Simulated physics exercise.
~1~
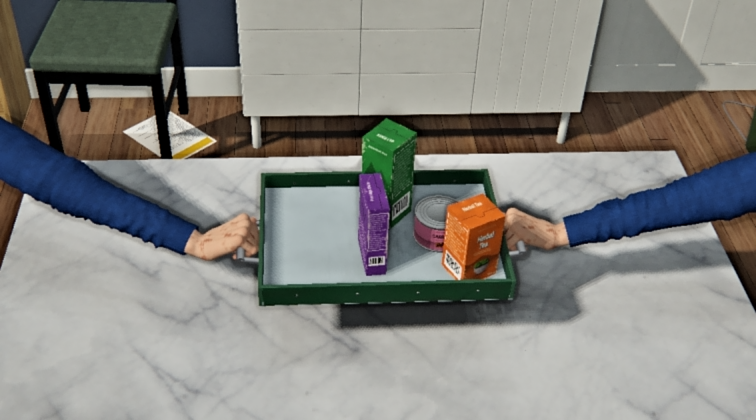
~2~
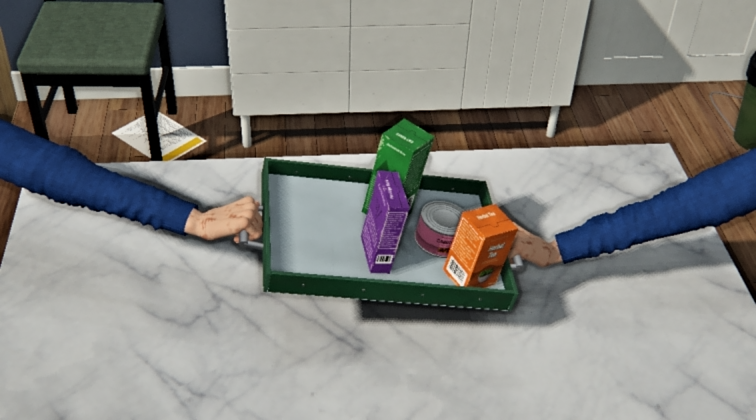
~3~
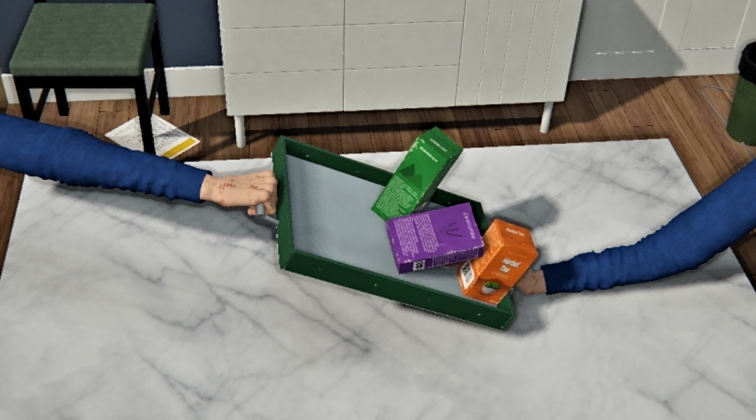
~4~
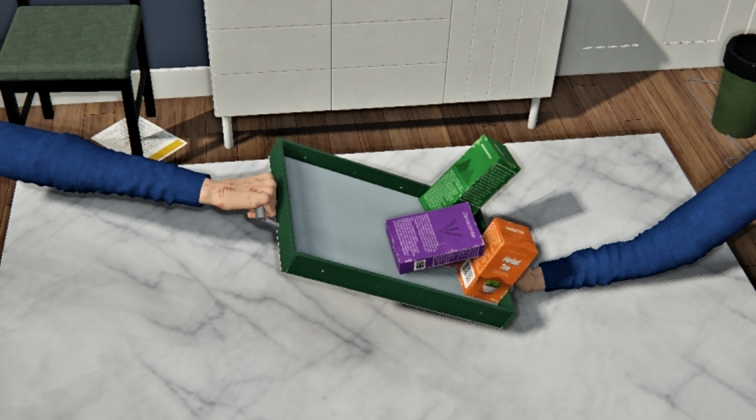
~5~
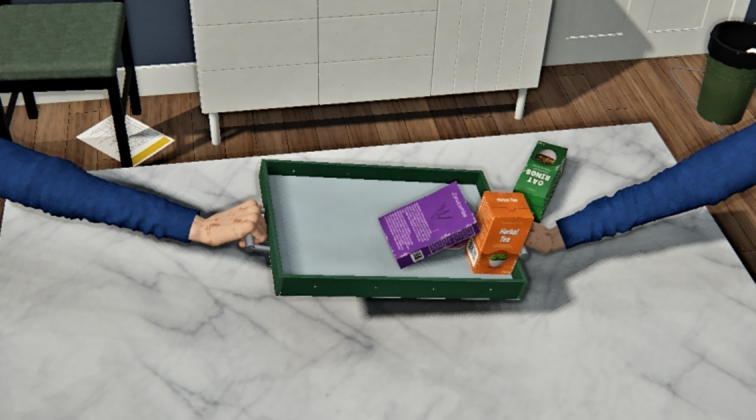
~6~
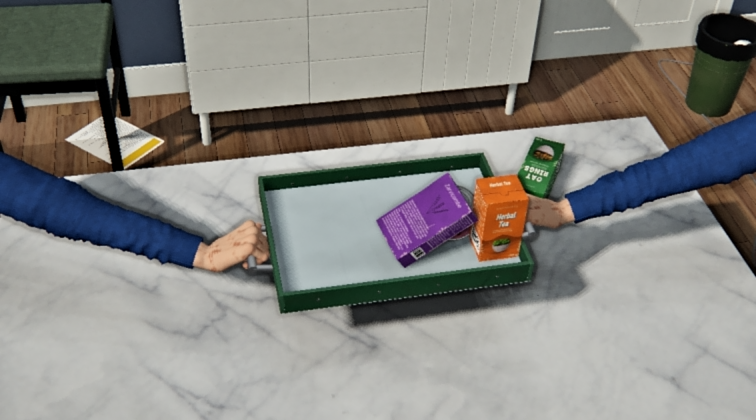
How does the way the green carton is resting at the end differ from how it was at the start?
At the start the green carton stands upright on the tray, but by the end it is lying on its side on the marble surface beyond the tray's right end.
Two hands tipping a green tray right and levelling it, the green carton sliding off and the purple packet toppling onto the tray.
